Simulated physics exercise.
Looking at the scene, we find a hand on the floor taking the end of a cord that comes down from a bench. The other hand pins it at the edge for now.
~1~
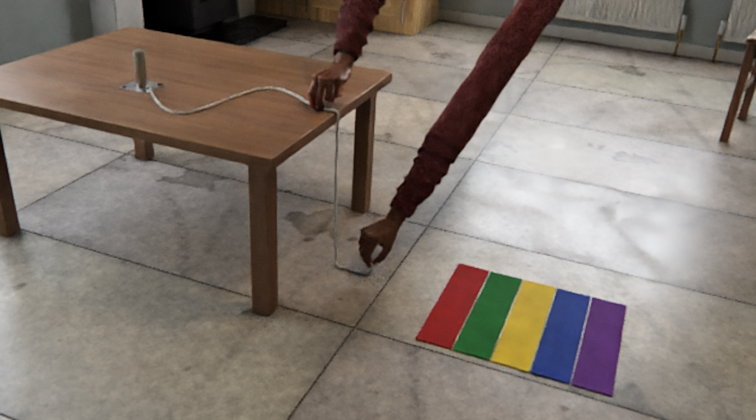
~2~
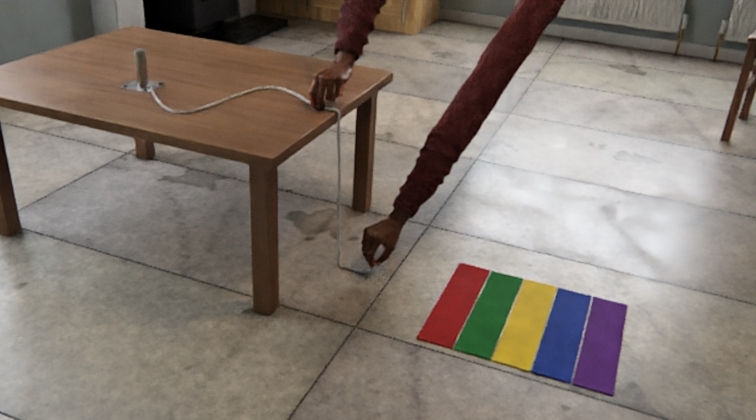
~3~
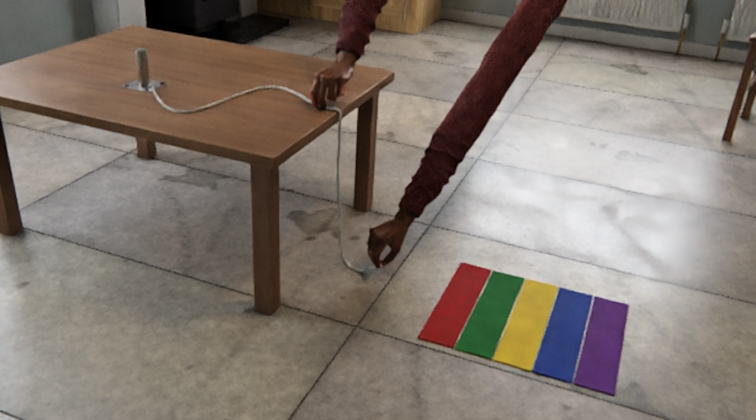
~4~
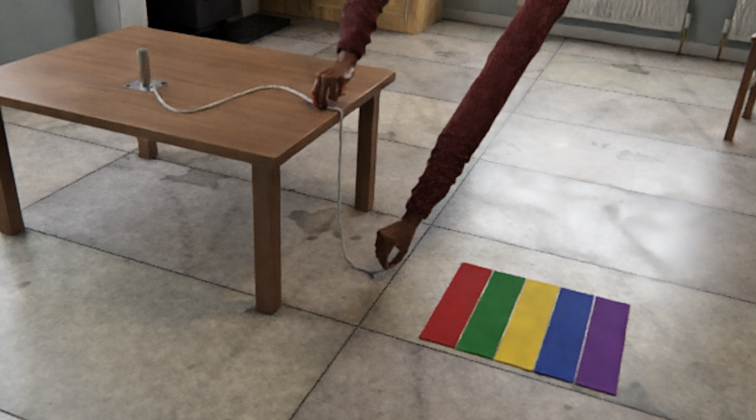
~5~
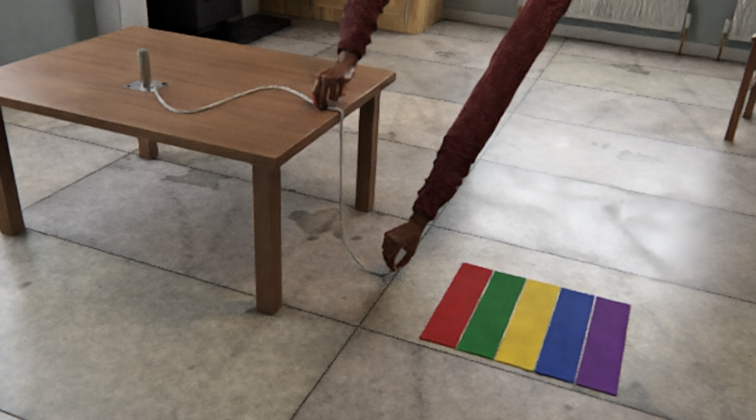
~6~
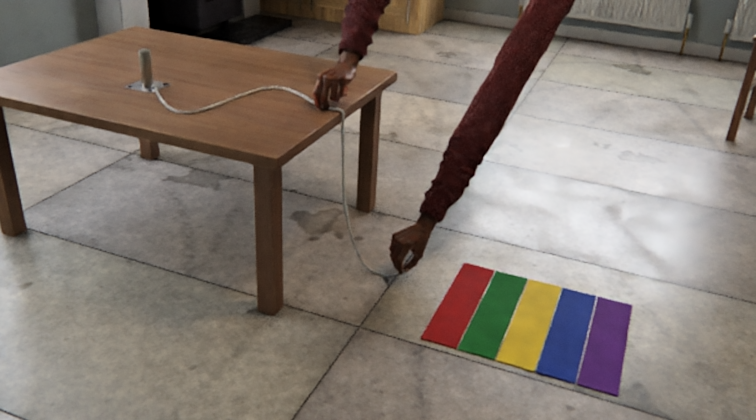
A hand low at the floor draws the end of a pale cord slowly and slightly to the right, toward the viewer's side of the coloured strips, while the other hand stays pressed at the table's edge. The room, seen from above at an angle by a still camera, has a wooden table on grey stone tiles. Red, green, yellow, blue and purple strips lie side by side at right.
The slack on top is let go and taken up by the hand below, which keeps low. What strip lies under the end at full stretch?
The purple one.
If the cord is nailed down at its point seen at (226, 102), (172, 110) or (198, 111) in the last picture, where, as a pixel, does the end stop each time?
First try around (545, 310), second around (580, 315), third around (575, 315).
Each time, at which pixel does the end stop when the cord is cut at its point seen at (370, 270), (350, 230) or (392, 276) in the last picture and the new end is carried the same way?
Taking them in turn, it's about (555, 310), then about (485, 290), and finally about (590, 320).
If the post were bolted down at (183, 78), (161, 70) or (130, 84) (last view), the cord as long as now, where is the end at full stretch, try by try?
Approximate places, in that order: (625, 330), (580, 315), (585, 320).
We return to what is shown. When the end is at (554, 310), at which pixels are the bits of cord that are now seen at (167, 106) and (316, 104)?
First at (210, 93), next at (357, 188).
Early on, end near (554, 310); over blue.
Midway, end near (588, 319); over blue.
At the end of the slack, end near (609, 325); over purple. It gets as far as the purple strip.
